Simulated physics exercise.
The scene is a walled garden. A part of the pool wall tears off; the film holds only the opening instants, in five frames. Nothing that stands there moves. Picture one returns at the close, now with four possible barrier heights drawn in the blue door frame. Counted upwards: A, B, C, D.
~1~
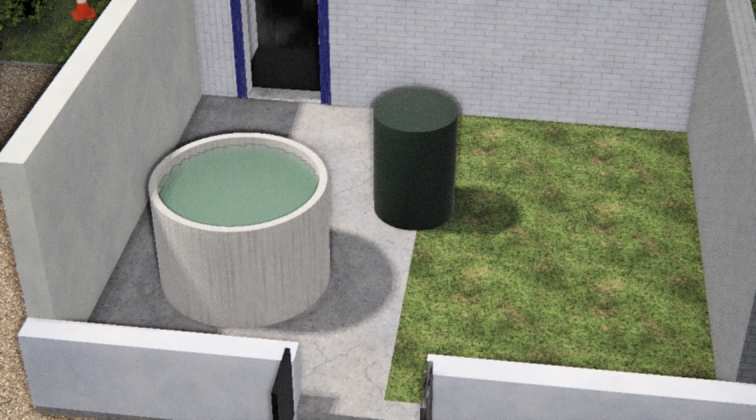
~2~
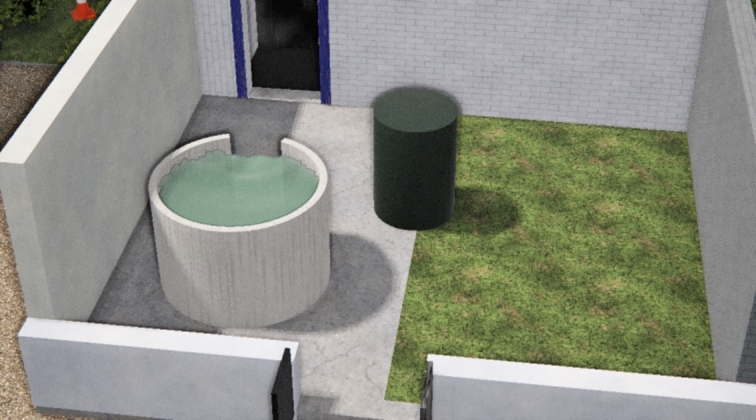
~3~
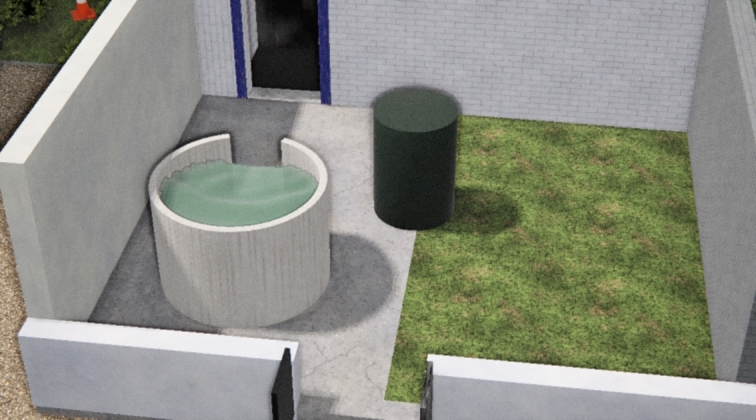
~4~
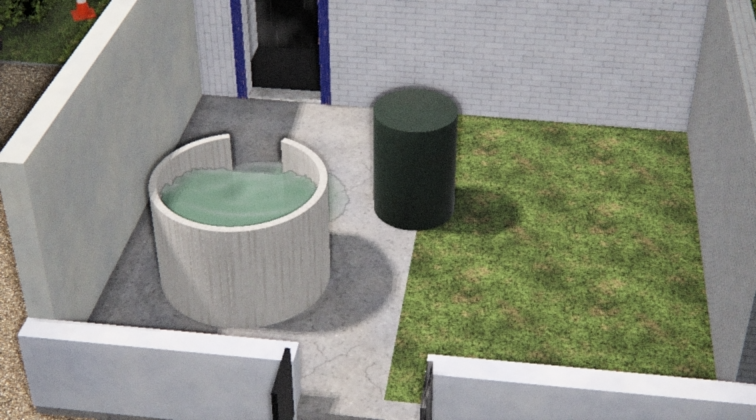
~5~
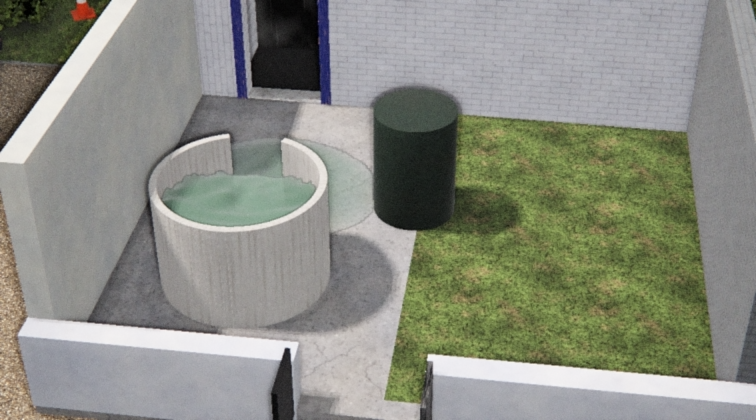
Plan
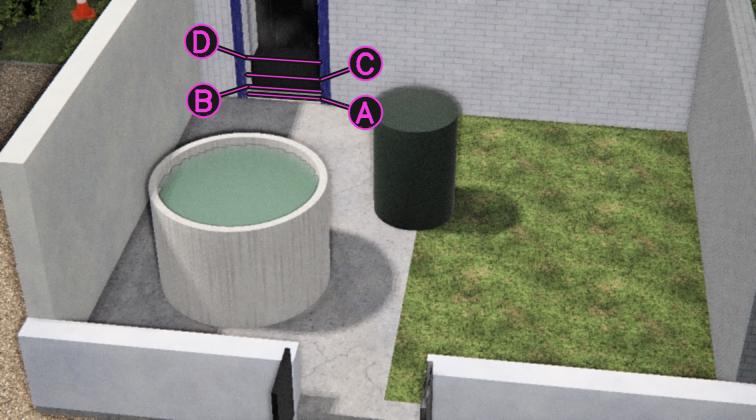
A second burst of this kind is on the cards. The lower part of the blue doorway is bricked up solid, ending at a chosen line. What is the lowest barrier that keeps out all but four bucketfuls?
Use line C.
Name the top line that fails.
B it is.
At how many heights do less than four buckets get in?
Two of the four.
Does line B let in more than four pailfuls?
Yes, that goes wrong.
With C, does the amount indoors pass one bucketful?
No, it does not.
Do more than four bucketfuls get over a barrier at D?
No.
In magenta, A at (284, 96); B at (284, 88); C at (283, 77); D at (282, 60); from the bottom up A, B, C, D.
With A, dozens of bucketfuls pour in.
With B, about 12 bucketfuls get in.
With C, a splash gets over, under a bucket.
With D, nothing gets over.
